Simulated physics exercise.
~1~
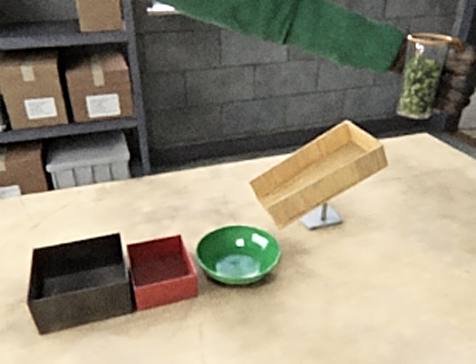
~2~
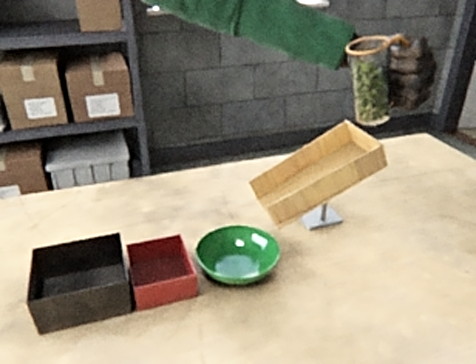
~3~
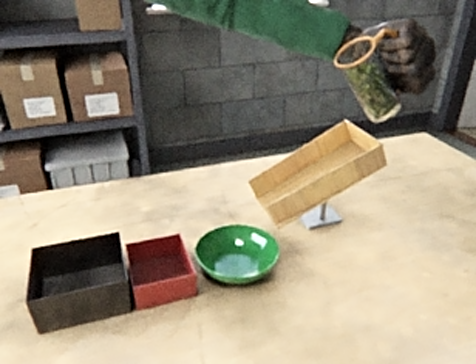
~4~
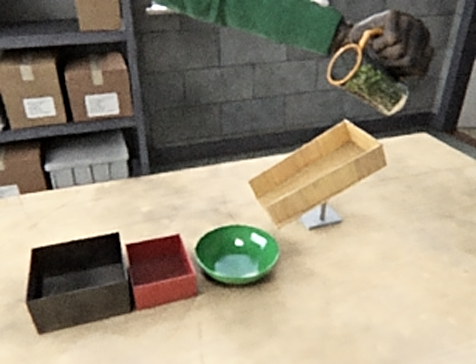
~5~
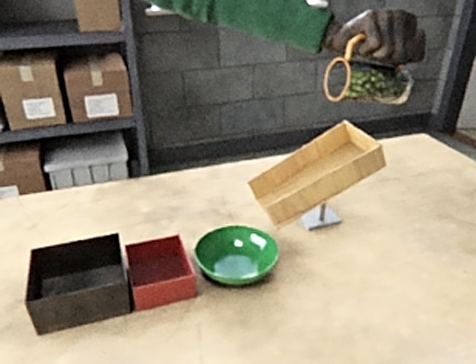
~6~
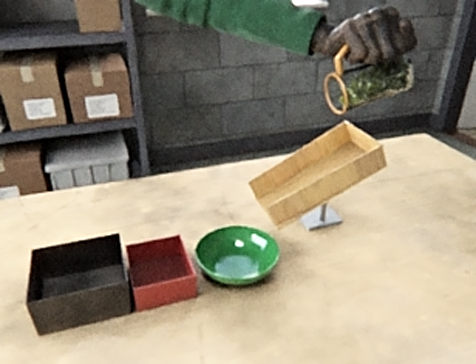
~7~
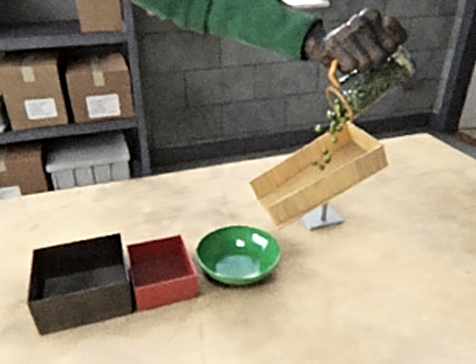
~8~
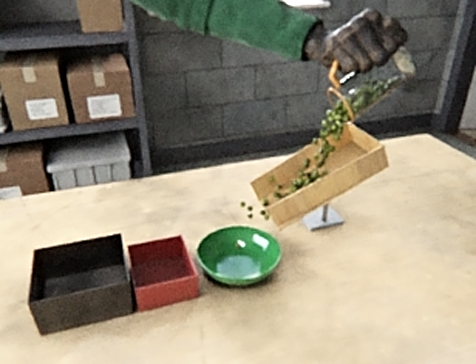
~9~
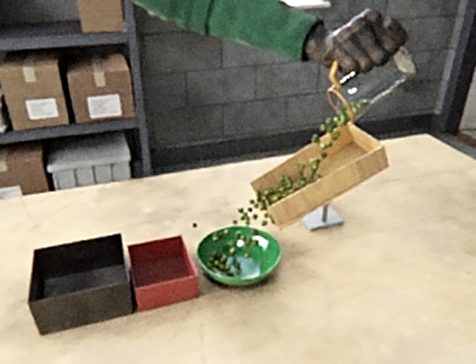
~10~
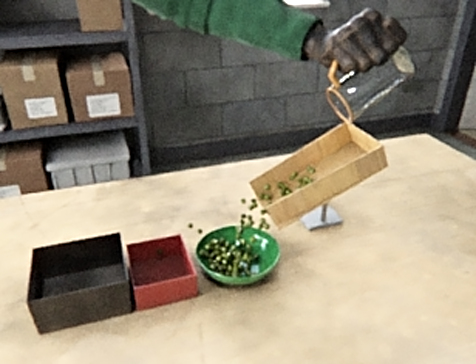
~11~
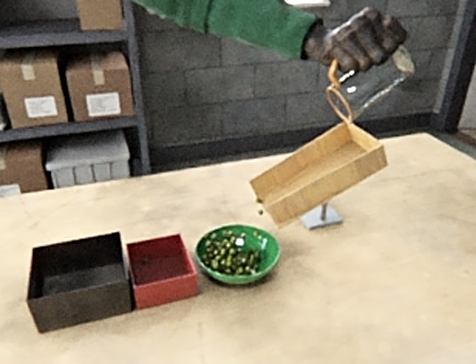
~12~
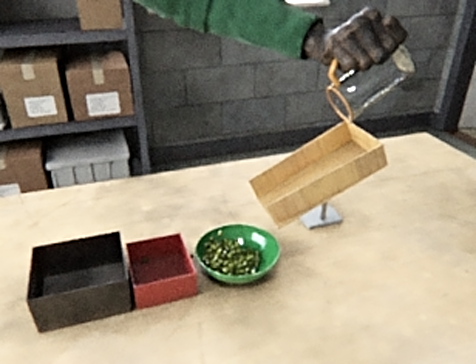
In the video, a dark gloved hand moves a clear cup of small green olives leftward above a tilted wooden chute and tips it over; the olives tumble down the chute into a green bowl beside red and black tins, leaving the cup and chute empty.
